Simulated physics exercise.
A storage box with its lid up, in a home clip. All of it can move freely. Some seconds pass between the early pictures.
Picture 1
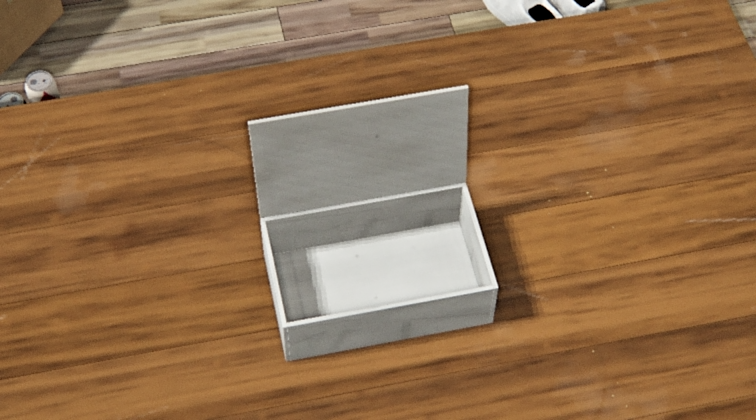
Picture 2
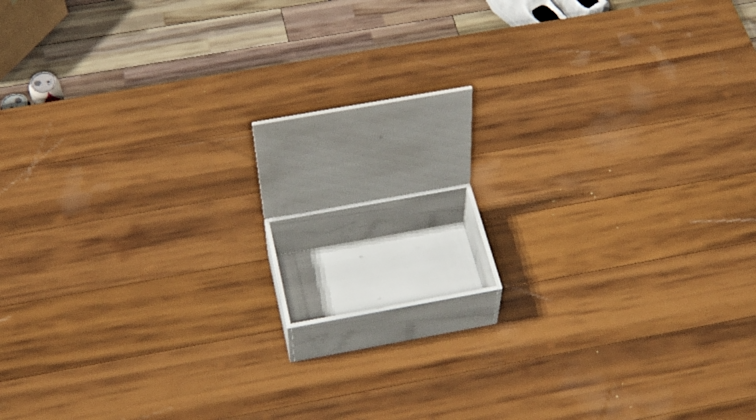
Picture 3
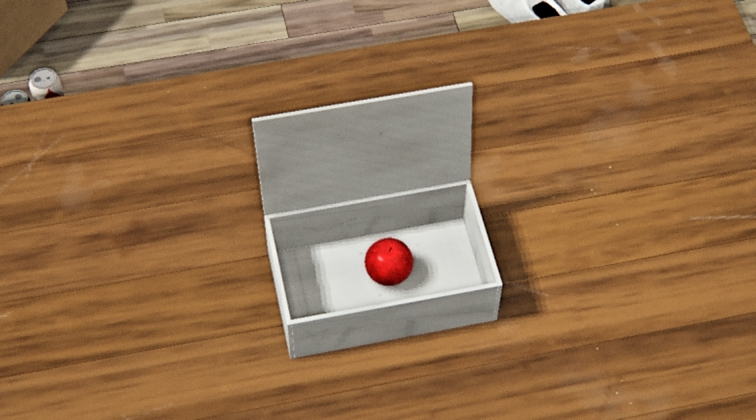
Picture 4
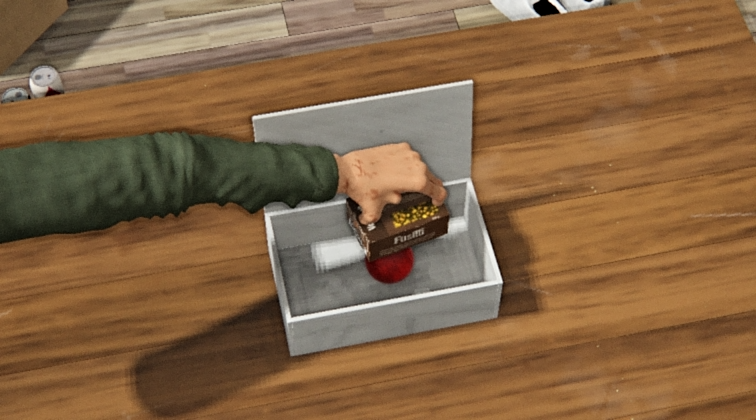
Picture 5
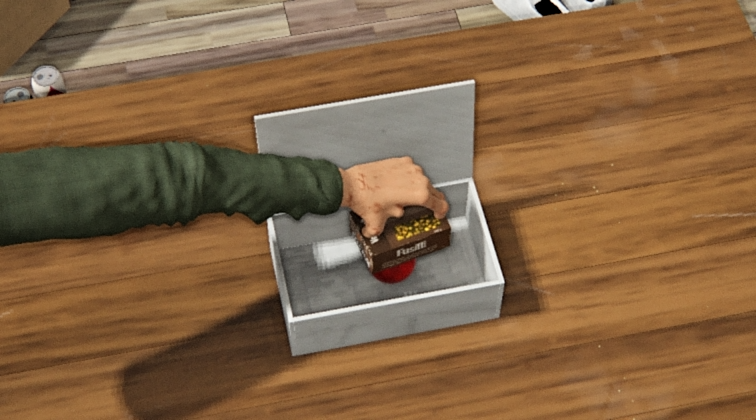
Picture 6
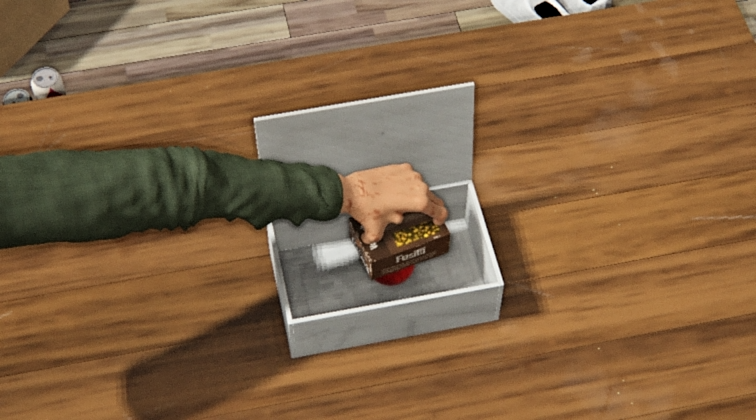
A hand lowers a brown packet into an open box where a red apple sits.
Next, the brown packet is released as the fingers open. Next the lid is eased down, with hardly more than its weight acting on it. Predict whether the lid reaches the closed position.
It does not reach it.
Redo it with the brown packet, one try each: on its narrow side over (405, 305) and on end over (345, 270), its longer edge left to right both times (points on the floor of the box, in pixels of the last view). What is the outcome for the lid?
For the first packing it seals the box, and for the second it cannot come down.
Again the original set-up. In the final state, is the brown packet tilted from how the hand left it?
Looking at the last picture, it sits at an angle.
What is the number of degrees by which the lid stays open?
Some 45° above the rim.
Then, 0.50 s on from there, brown packet on its side near (451, 229).
Then, 1.20 s on from there, lid 83° above the rim; brown packet on its side near (439, 233).
Then, 1.60 s on from there, lid 56° above the rim; brown packet on its side near (439, 234).
In the end, lid 46° above the rim; toppled in the box, brown packet; red apple unmoved. At the end, from the last picture's camera, brown packet near (441, 238).
